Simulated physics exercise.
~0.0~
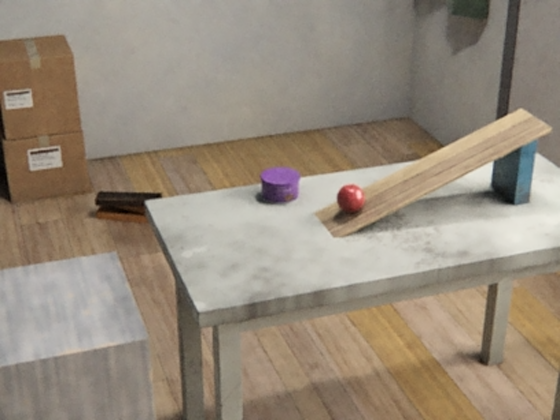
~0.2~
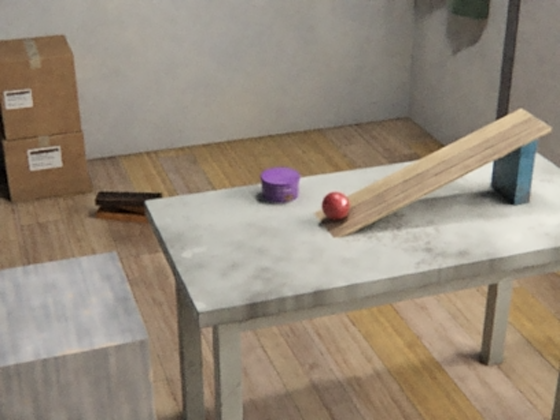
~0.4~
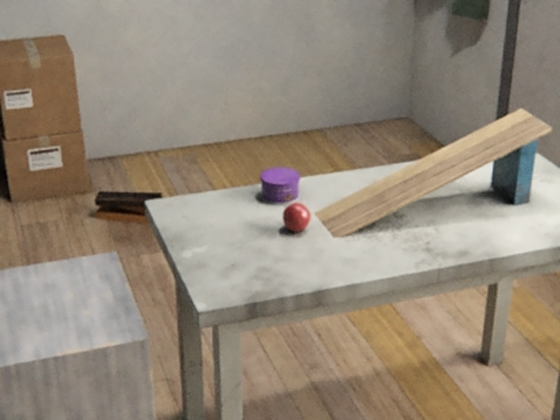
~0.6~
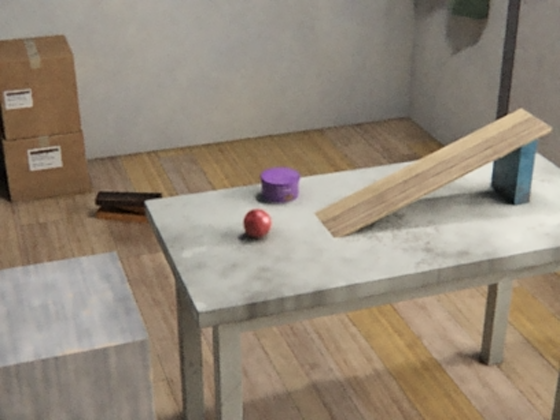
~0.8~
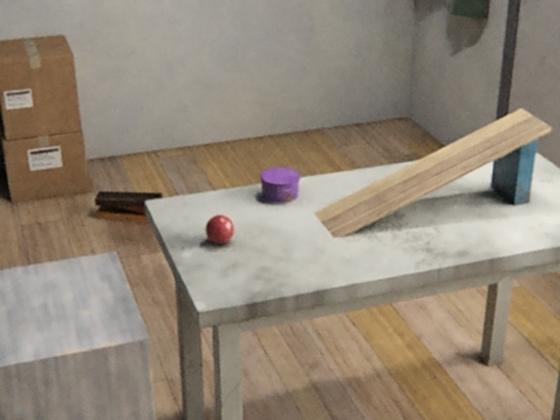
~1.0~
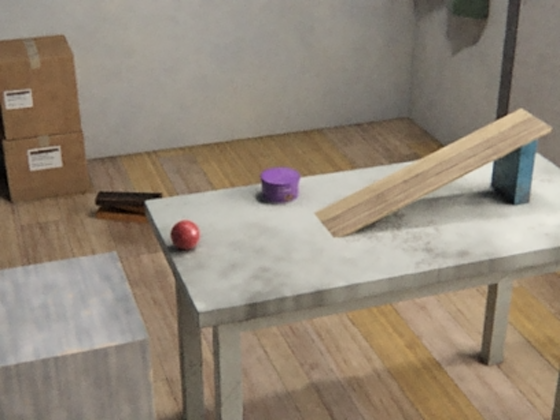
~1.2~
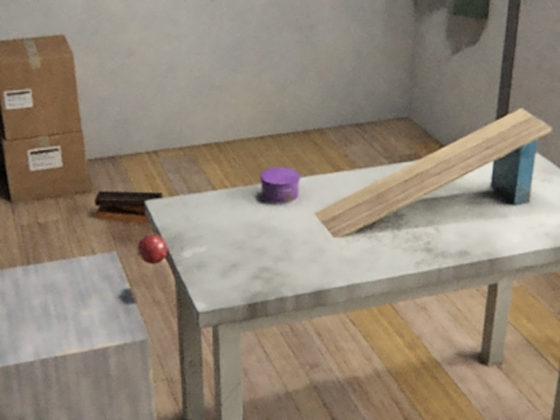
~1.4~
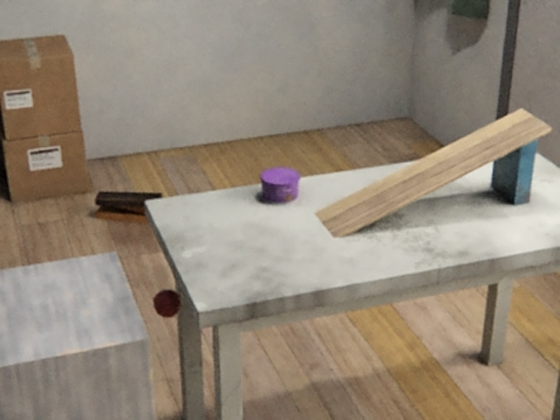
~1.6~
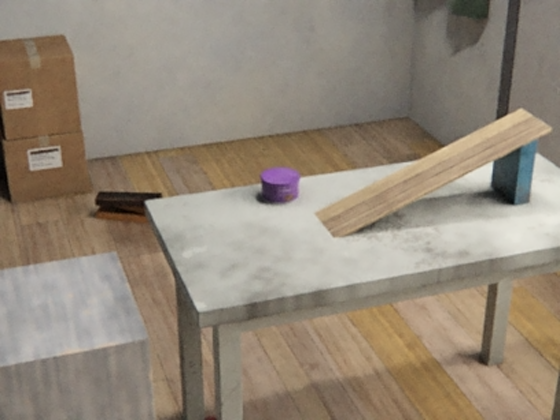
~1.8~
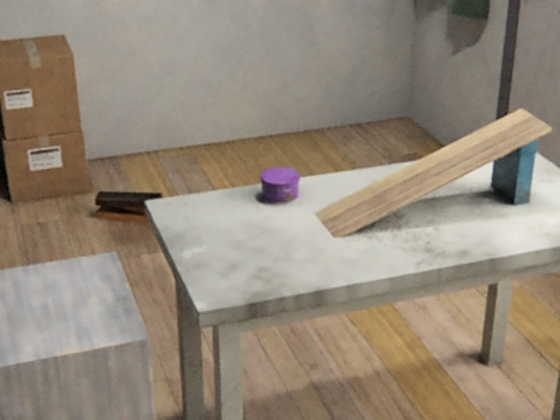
We see a red apple roll off the foot of a fixed wooden ramp and leftward across a table, passing a purple tub that stays put. It goes over the table's left edge and drops into the gap before a grey cabinet, ending out of sight.
